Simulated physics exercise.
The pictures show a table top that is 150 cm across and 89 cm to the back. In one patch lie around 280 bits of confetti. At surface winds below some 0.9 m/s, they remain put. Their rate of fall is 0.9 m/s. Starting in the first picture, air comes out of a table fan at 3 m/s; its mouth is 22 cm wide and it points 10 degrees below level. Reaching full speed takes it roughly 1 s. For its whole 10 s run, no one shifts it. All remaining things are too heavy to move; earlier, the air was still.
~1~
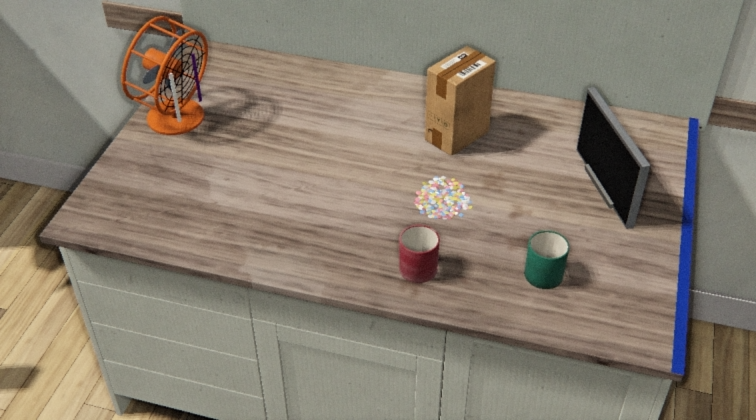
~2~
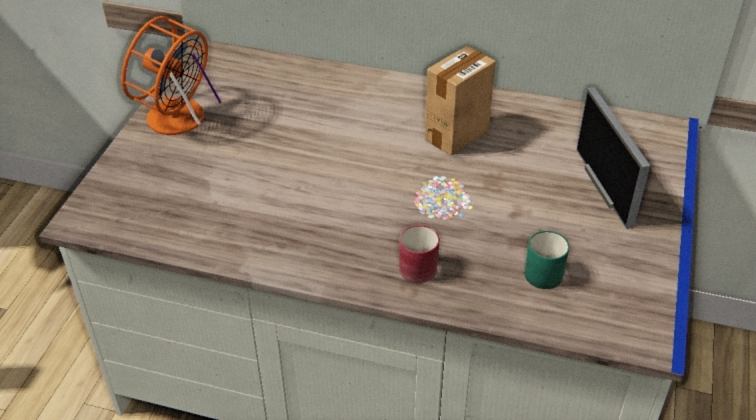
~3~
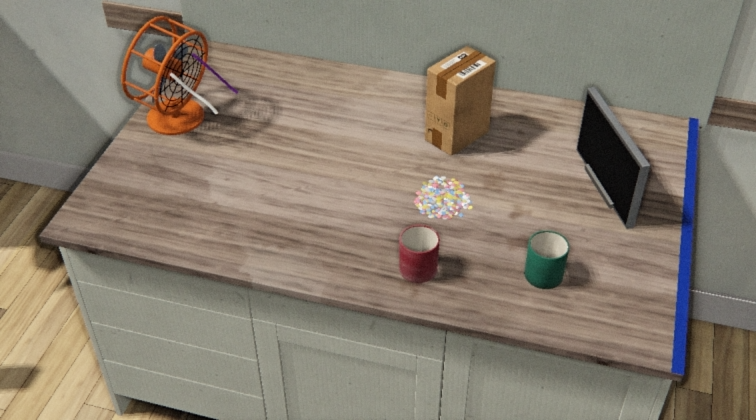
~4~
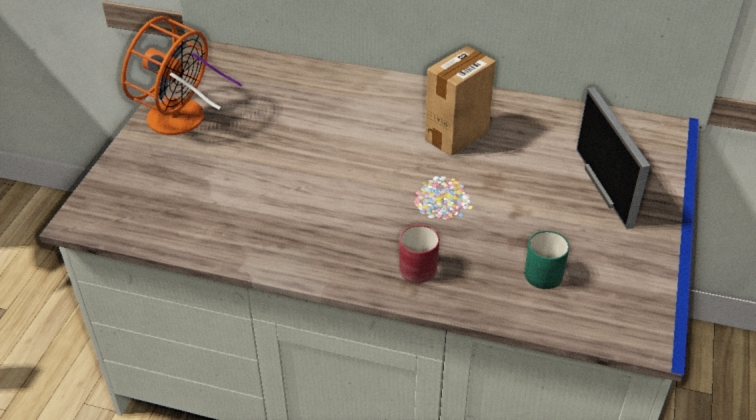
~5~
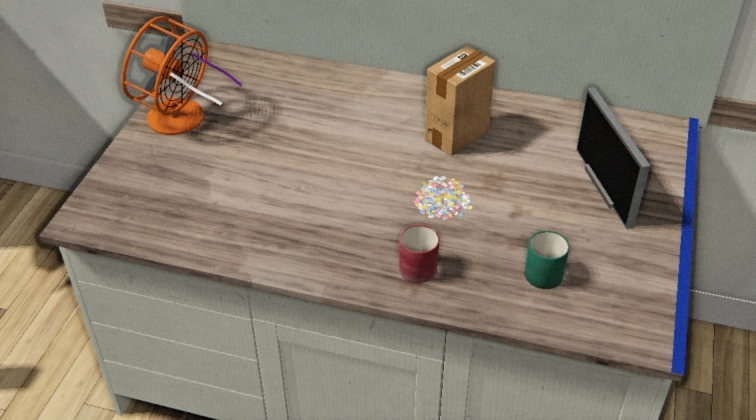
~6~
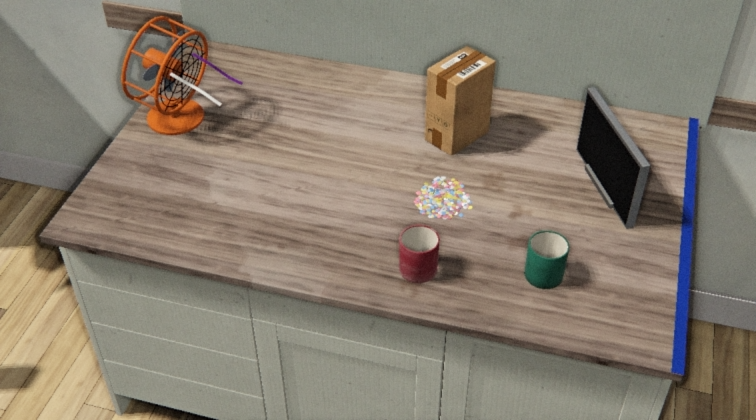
A cabinet with a wood-look top held an orange fan, a box, a screen and two mugs; the fan's white and purple streamers lifted and fluttered outward, while the pile of colourful confetti stayed still.
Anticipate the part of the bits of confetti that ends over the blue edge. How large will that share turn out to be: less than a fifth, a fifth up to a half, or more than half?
That share will be more than half.
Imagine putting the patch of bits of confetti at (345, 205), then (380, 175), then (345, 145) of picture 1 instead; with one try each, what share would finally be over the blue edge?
0 %, 80 %, 30 %.
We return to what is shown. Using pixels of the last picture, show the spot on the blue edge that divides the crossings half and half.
Midpoint of crossings, approx. (689, 280).
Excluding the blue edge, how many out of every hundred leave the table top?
That lands at some 5 %.
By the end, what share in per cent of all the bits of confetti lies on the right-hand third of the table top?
Near 2 per cent at the end.
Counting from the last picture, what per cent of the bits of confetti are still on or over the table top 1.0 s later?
I'd put it near 10 per cent.
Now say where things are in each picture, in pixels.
In the first frame, the middle of the bits of confetti is near (444, 197), none has stirred yet and the mouth of the table fan is at (166, 66).
In the second frame, the middle of the bits of confetti is near (444, 197), none has stirred yet and the blue edge is centred on (692, 229).
In the third frame, the middle of the bits of confetti is near (444, 197), none has stirred yet, the top of a mug is at (420, 239) and the top of a box is at (462, 65).
In the fourth frame, the middle of the bits of confetti is near (444, 197) and none has stirred yet.
In the fifth frame, the middle of the bits of confetti is near (444, 197) and none has stirred yet.
In the sixth frame, the middle of the bits of confetti is near (444, 197) and none has stirred yet.
Then, 1.0 s after the last picture, 83 % are over the blue edge; 82 % have settled or left.
Then, 2.2 s after the last picture, 88 % are over the blue edge; 94 % have settled or left.
Then, 4.6 s after the last picture, 90 % are over the blue edge; 97 % have settled or left.
Then, 9.1 s after the last picture, at the end, 90 % are over the blue edge.
